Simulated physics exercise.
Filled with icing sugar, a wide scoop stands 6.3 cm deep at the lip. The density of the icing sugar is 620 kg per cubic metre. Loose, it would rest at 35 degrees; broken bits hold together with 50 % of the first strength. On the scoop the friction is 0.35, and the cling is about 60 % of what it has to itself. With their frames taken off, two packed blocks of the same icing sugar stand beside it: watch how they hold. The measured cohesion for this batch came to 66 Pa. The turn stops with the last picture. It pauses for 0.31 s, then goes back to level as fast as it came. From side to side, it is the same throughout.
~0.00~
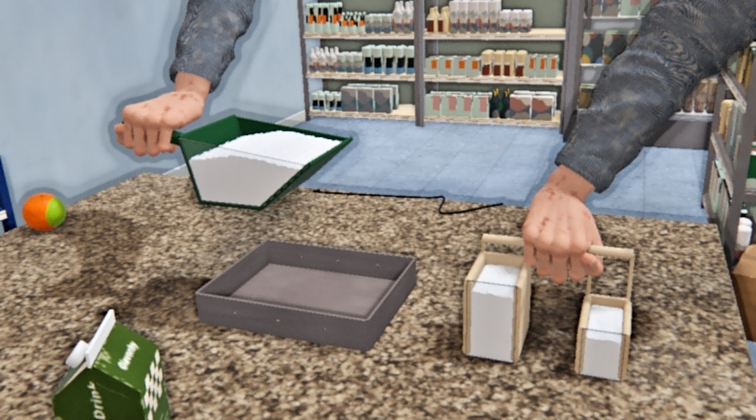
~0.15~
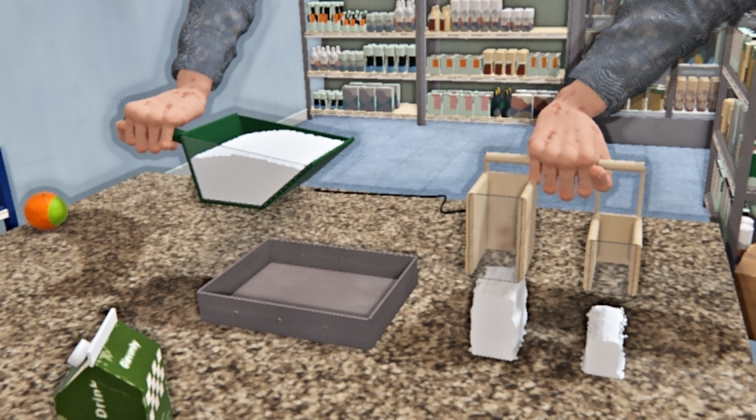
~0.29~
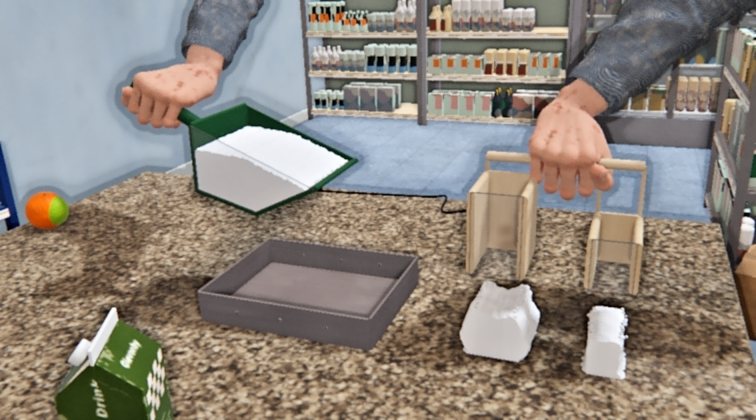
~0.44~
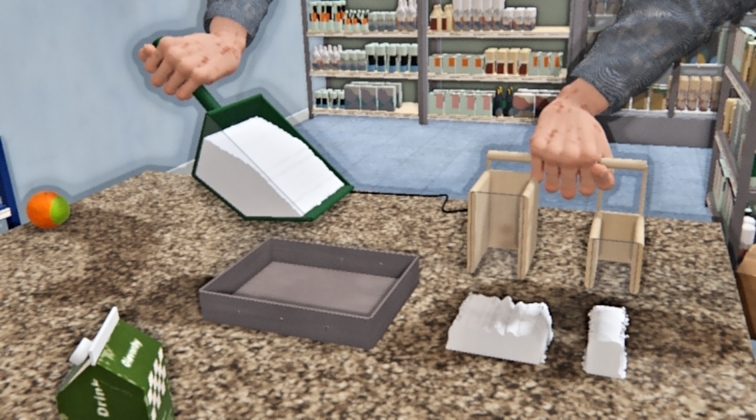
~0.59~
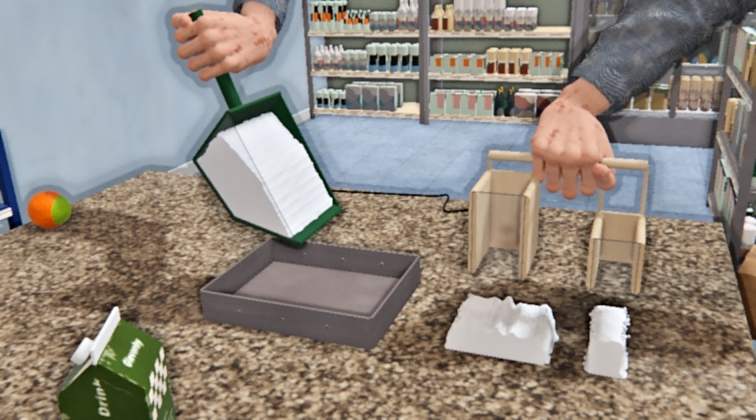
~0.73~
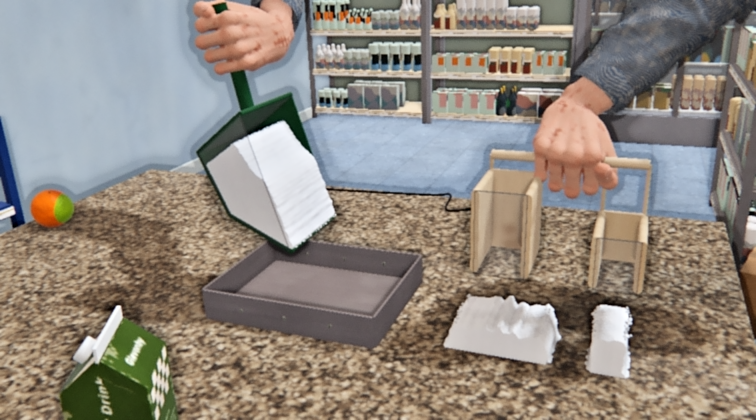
Shop counter, right hand lifting wooden moulds off two white powder blocks, the larger slumping, left hand steeply tilting a filled green scoop.
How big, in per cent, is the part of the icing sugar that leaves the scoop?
About 75 %.
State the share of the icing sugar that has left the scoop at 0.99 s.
Share at that time: Around 40 %.
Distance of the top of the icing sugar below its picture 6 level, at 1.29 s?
Roughly 6.5 cm.
After 0.99 s, the scoop is at 66 degrees and 39 % has left it.
After 1.29 s, the scoop is at 43 degrees and 75 % has left it.
After 1.59 s, the scoop is at 3 degrees and 75 % has left it.
After 1.88 s, the scoop is at 0 degrees and 75 % has left it.
After 1.98 s, at the end, the scoop is at 0 degrees and 75 % has left it.
